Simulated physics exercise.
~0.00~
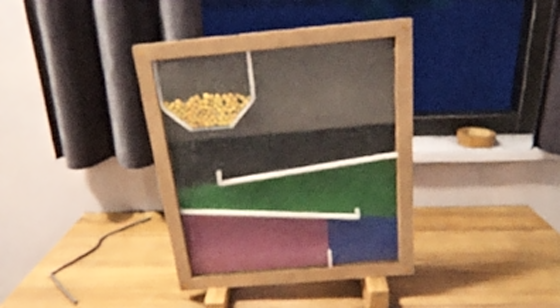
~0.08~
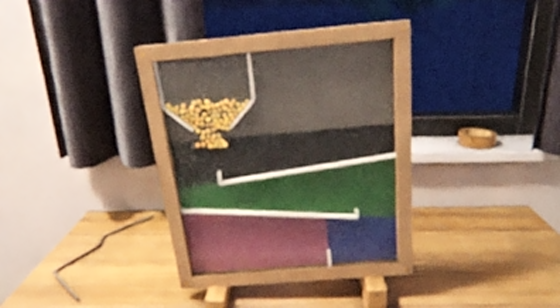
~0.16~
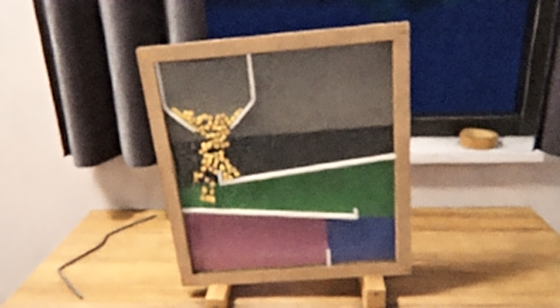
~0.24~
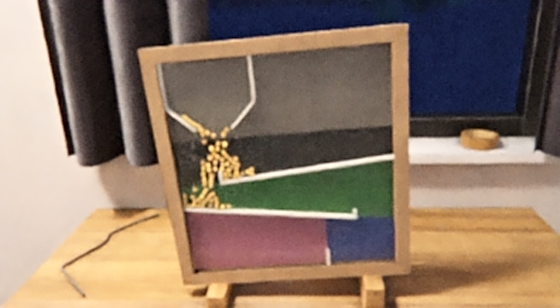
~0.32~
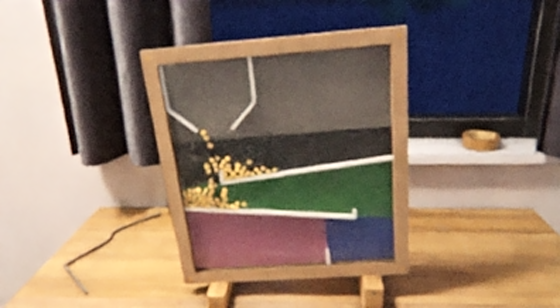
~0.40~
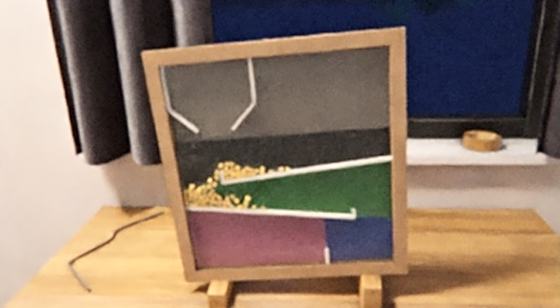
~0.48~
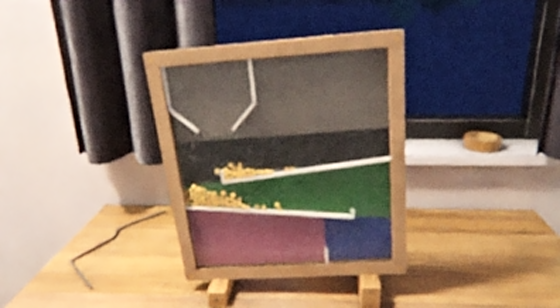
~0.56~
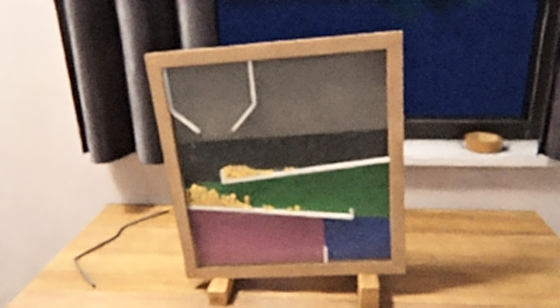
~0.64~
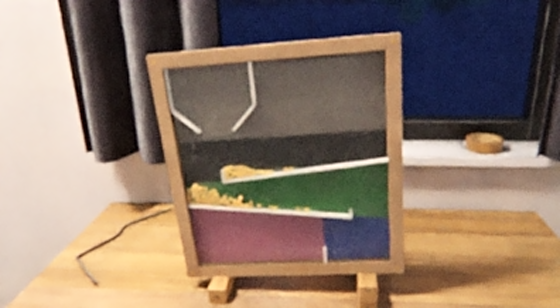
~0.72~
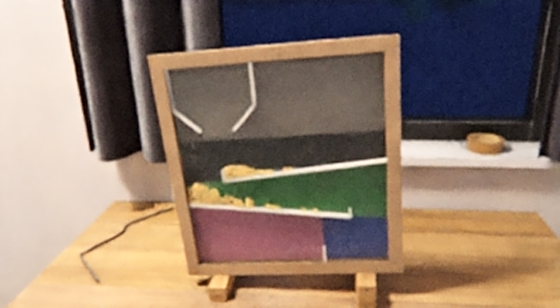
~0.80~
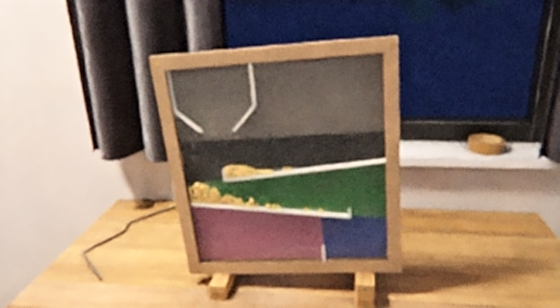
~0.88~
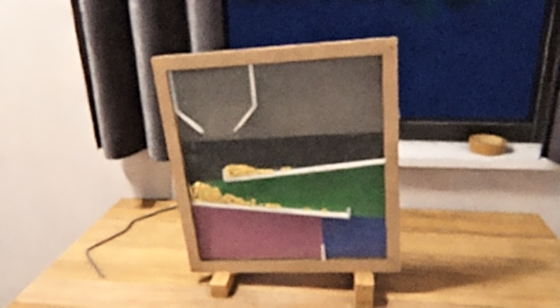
Framed display on a table releasing dried chickpeas from its hopper, the load settling mostly in green, the rest in black.
